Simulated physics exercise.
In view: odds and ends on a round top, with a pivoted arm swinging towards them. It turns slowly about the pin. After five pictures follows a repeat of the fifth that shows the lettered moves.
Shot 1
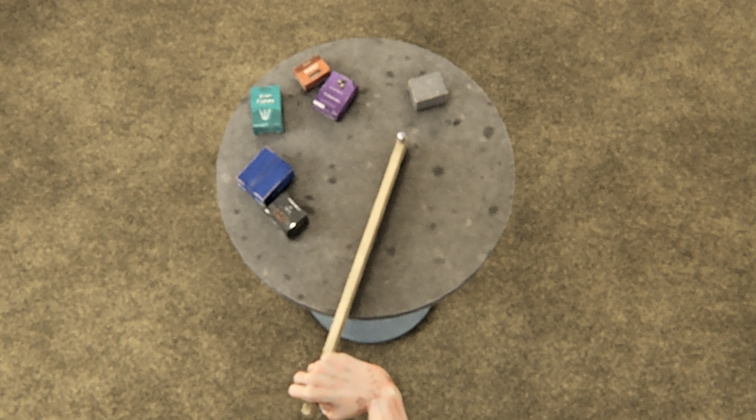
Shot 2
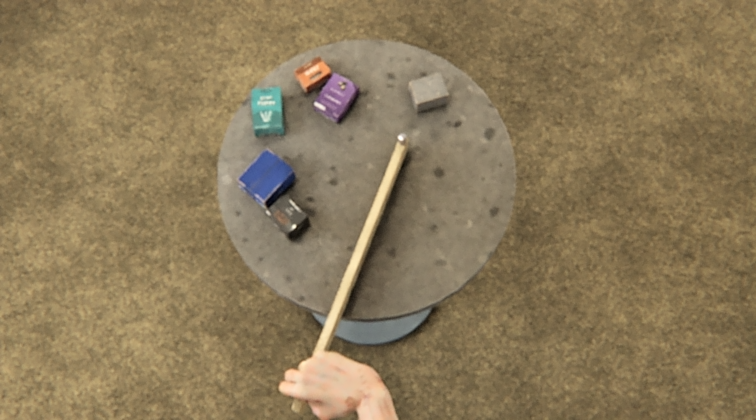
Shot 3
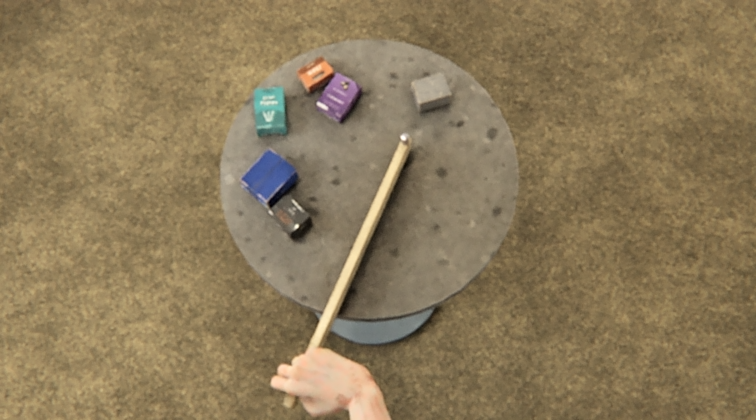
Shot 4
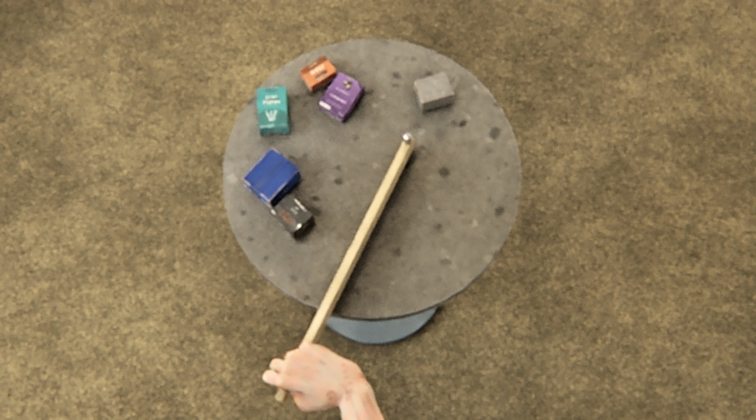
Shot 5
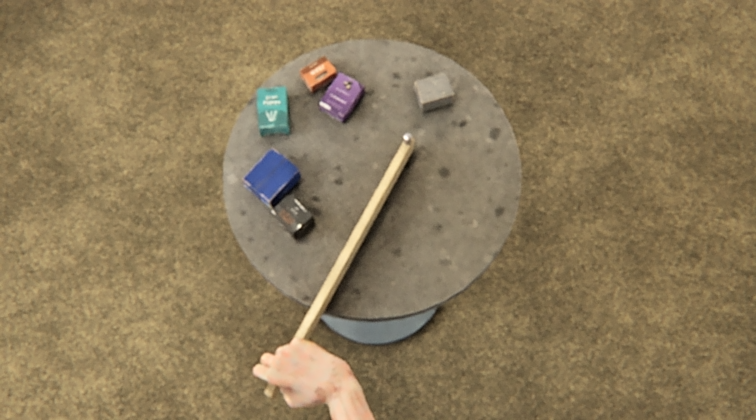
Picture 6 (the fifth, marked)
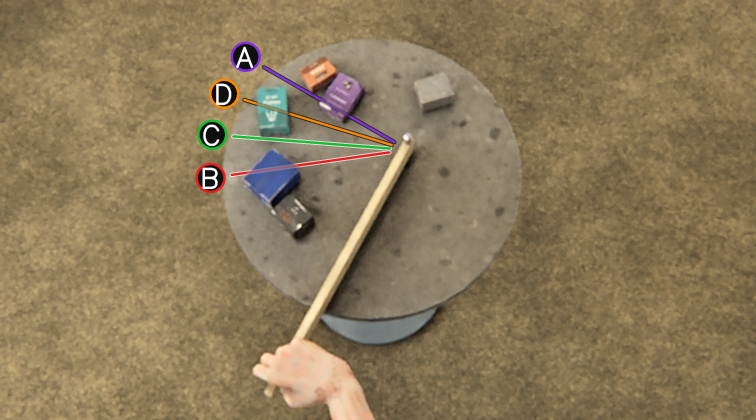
A hand gripping the lower end of a pale wooden stick shifts slightly left, turning the stick slowly about its tip on a round grey table. The tip stays almost in place below a grey block, while the turquoise, orange, purple, blue and black packets on the left sit undisturbed.
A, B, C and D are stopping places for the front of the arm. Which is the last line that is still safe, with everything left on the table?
Line B.
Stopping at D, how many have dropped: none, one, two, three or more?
In all, two.
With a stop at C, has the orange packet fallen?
No.
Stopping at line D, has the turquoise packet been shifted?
Yes.
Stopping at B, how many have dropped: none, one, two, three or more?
By then, none.
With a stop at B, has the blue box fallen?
No.
On the marked copy, A at (328, 104); B at (311, 164); C at (311, 142); D at (317, 122).
Following B. Soon after the start, arm (337, 203); orange packet (318, 75); turquoise packet (274, 111).
Later, arm (319, 175); turquoise packet (273, 106); blue box (258, 149).
In the end, arm (314, 156); turquoise packet (272, 80); blue box (249, 120); nothing has fallen.
As for the rest, A drops the turquoise packet and blue box; C drops the turquoise packet and blue box; D drops the turquoise packet and blue box.
